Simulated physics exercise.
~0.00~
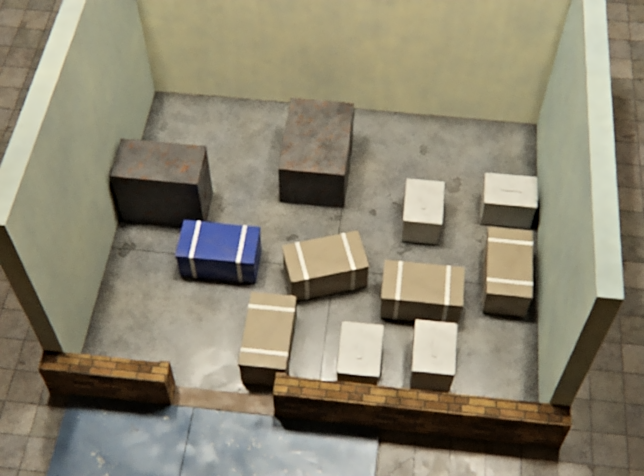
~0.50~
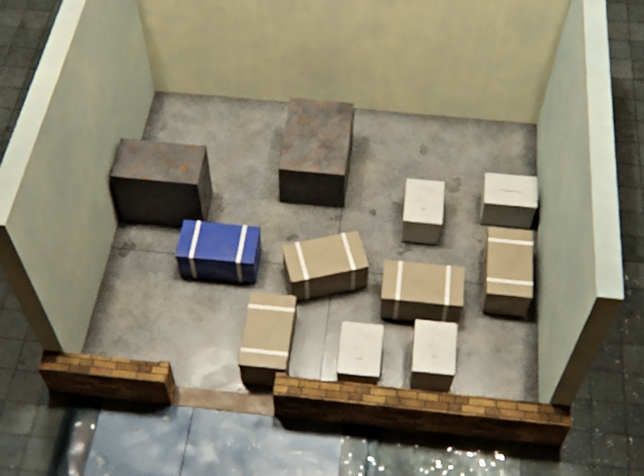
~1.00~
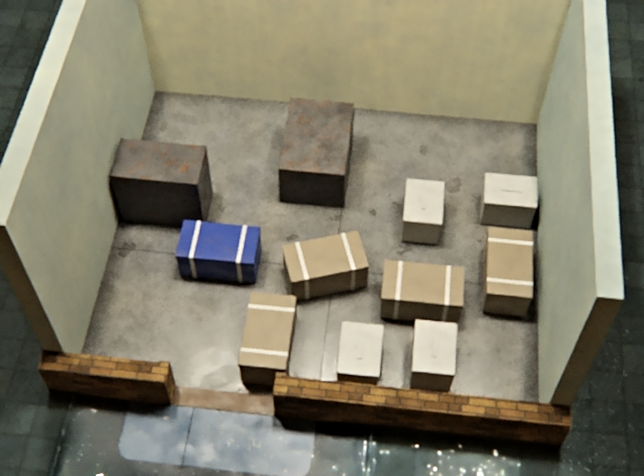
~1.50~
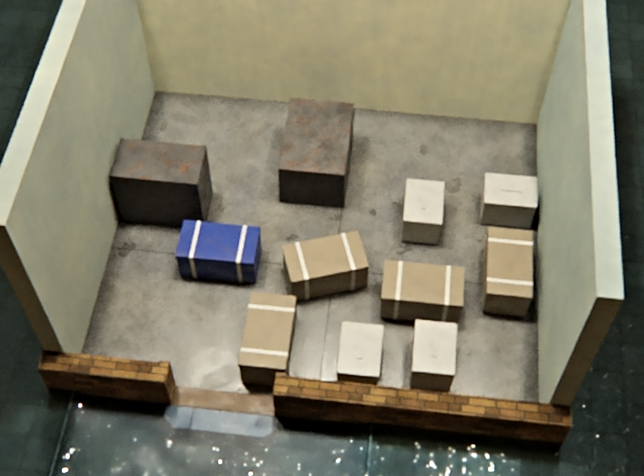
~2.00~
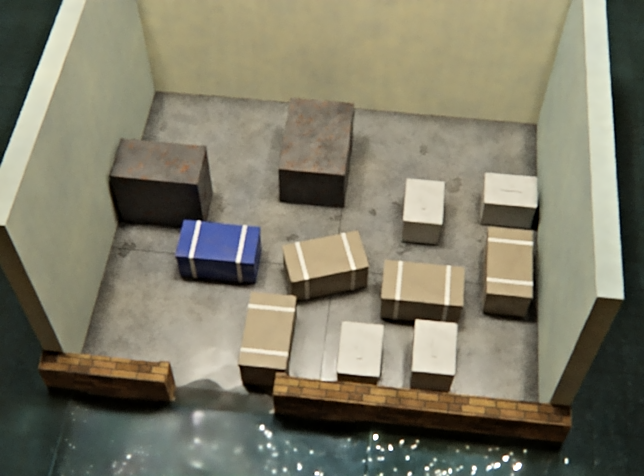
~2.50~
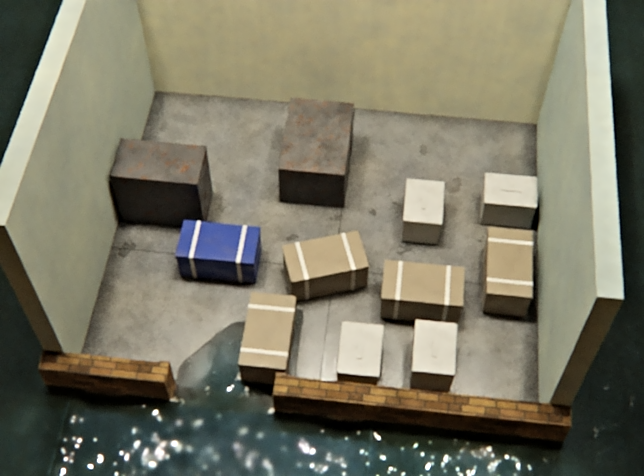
Dark water spreading over the paving outside a walled room and entering through the doorway, while the boxes inside stay still.
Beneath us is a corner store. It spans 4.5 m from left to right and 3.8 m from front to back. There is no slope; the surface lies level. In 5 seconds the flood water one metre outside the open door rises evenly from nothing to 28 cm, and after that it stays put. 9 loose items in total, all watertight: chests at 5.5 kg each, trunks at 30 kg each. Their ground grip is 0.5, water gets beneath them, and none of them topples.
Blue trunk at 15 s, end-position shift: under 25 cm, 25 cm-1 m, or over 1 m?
Expect it to be pushed beyond a metre.
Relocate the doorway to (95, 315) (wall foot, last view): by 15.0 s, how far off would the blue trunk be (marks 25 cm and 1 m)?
As for the blue trunk, it inches along a bit.
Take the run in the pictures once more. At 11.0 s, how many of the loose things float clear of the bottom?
It comes to 6 of them.
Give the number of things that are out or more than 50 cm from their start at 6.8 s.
It comes to 4.
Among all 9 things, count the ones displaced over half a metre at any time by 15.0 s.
8 in all.
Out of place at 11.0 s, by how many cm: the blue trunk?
Displacement by then near 140 cm.
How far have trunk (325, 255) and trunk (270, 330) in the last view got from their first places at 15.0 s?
Net displacement, in order: 200 cm; 80 cm.
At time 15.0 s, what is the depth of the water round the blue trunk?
19 cm or so.
After 3.5 s the blue trunk is near (218, 241), 0.0 m from its start, aground; 0 afloat.
After 6.8 s the blue trunk is near (240, 152), 1.2 m from its start, aground; 2 afloat.
After 11.0 s the blue trunk is near (196, 132), 1.4 m from its start, afloat; 6 afloat.
After 15.0 s the blue trunk is near (181, 127), 1.5 m from its start, afloat; 9 afloat.
